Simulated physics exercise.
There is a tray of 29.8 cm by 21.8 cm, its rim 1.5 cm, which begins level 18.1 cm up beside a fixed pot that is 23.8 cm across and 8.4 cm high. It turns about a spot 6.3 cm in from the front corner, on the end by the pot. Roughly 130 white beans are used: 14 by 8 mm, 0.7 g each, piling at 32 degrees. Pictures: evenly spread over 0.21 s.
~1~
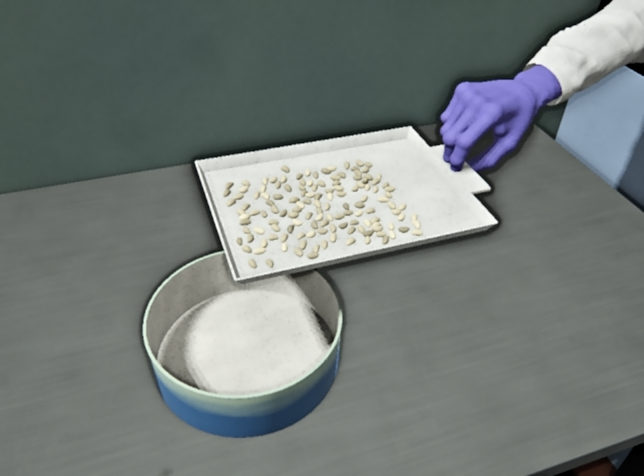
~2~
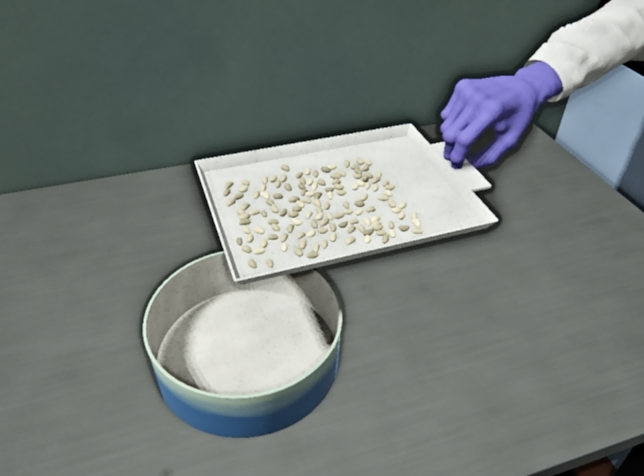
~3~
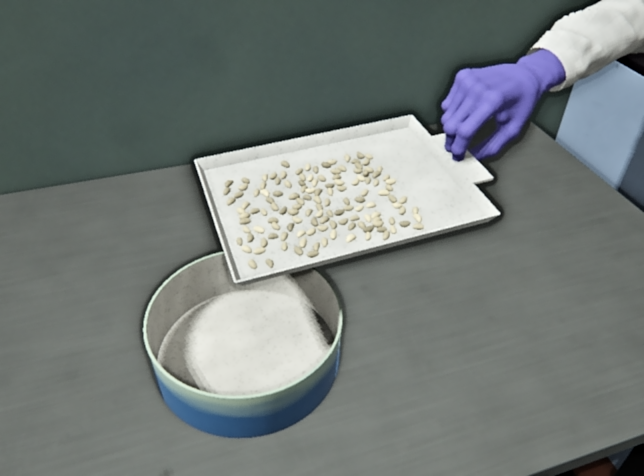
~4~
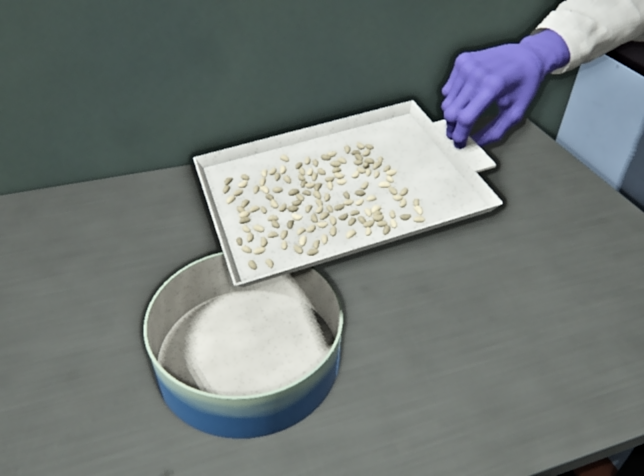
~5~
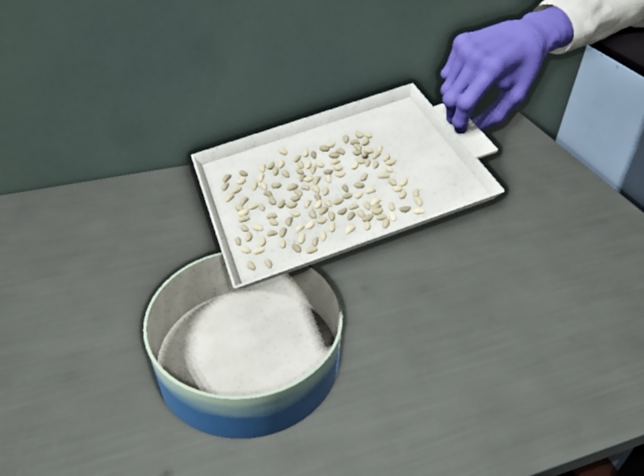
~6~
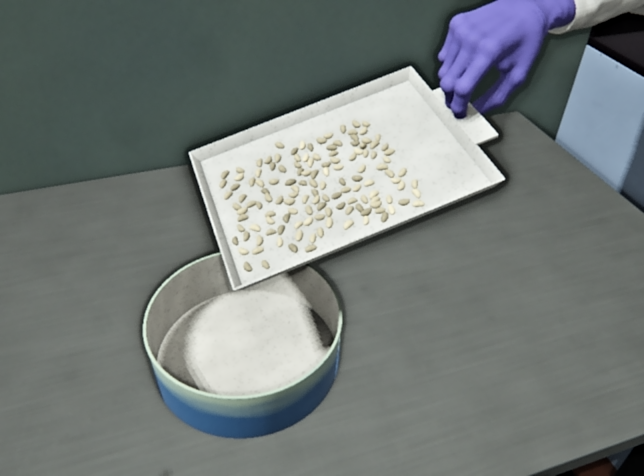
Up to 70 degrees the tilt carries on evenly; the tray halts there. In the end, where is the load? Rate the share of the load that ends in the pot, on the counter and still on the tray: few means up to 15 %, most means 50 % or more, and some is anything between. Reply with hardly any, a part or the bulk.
Pot: The bulk; counter: Hardly any; left on the tray: Hardly any.
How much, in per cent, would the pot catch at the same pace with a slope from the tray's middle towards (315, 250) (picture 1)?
I'd say close to 100 %.
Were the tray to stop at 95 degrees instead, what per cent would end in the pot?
In that case some 100 per cent.
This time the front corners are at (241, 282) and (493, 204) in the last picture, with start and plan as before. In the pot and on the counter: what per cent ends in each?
Pot 100 % / counter 0 %.
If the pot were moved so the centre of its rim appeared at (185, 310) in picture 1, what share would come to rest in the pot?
With the pot there, close to 95 per cent.
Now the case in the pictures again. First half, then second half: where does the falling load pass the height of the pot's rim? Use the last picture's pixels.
(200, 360) first, (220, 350) later, roughly.
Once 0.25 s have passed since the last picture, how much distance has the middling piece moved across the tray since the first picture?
By then it sits near 5 cm from where it began.
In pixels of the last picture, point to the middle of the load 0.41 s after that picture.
Close to pixel (235, 257).
Then, 0.25 s after the last picture, tilt 44 degrees; the tray holds 100 %, the pot 0 %.
Then, 0.41 s after the last picture, tilt 62 degrees; the tray holds 90 %, the pot 0 %.
Then, 0.70 s after the last picture, tilt 70 degrees; the tray holds 10 %, the pot 80 %.
In the end, pot 100 %, counter 0 %, tray 0 %.
